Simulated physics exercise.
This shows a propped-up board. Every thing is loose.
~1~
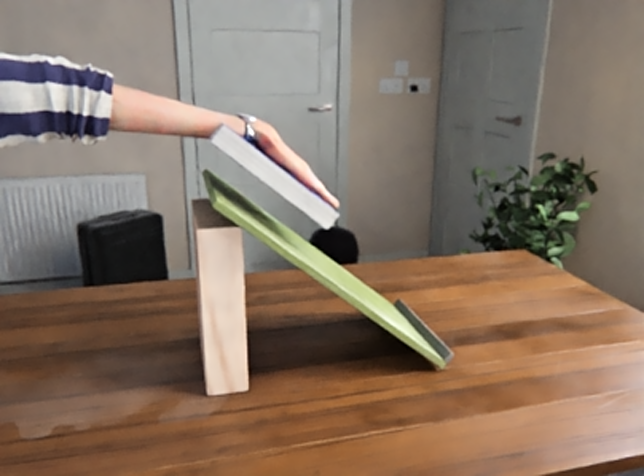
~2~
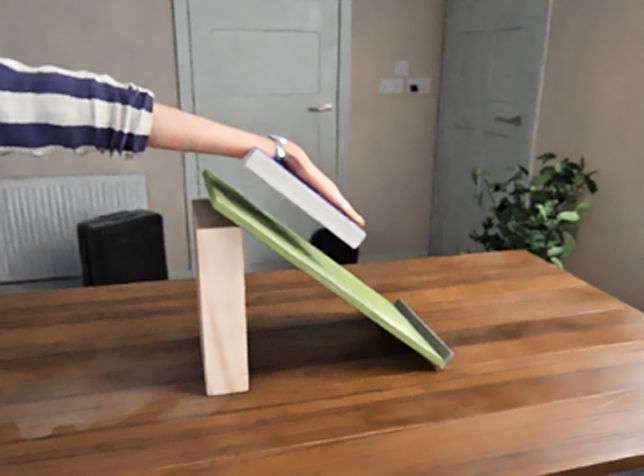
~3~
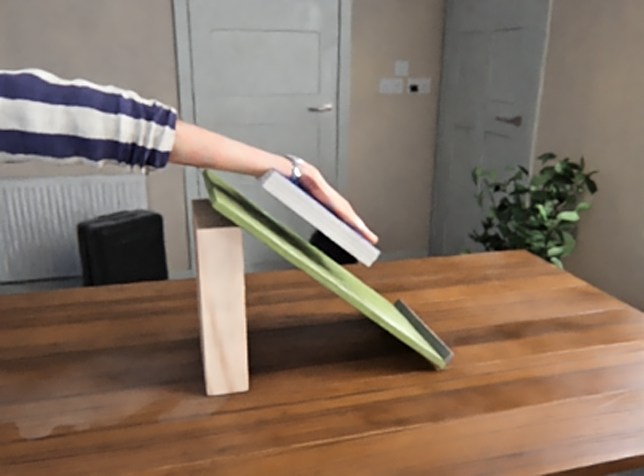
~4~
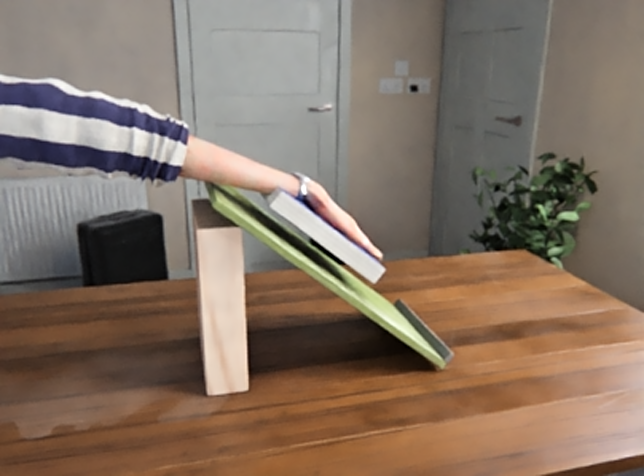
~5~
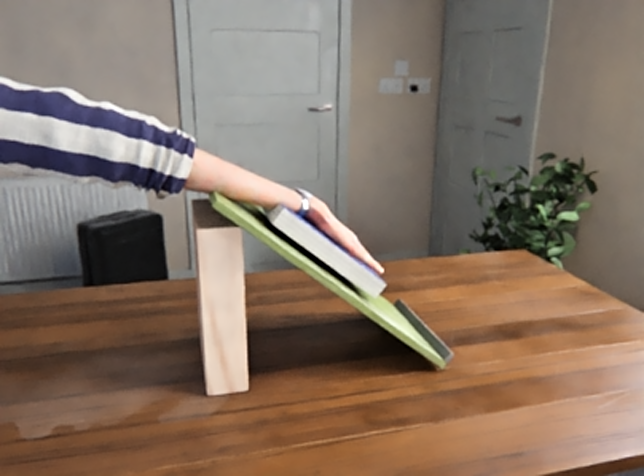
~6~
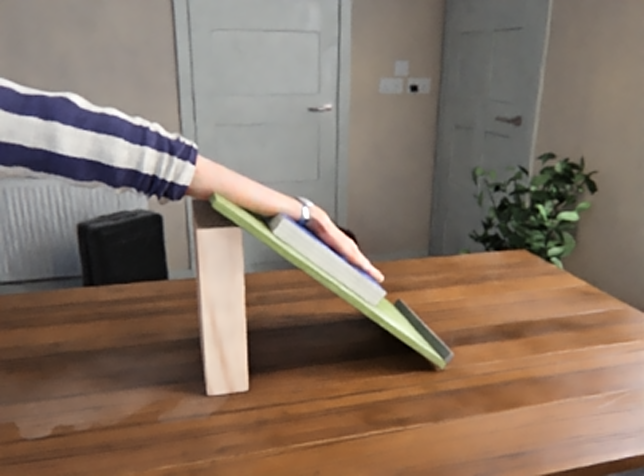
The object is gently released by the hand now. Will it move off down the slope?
Bet you it ends up lower.
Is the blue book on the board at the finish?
Once it settles, it is resting on top.
Then, 0.30 s on from there, blue book shifted a little near (344, 267).
Then, 0.40 s on from there, blue book shifted a little near (372, 287).
In the end, moved from the start, blue book. At the end, from the last picture's camera, blue book near (380, 294). The blue book slides or rolls down.
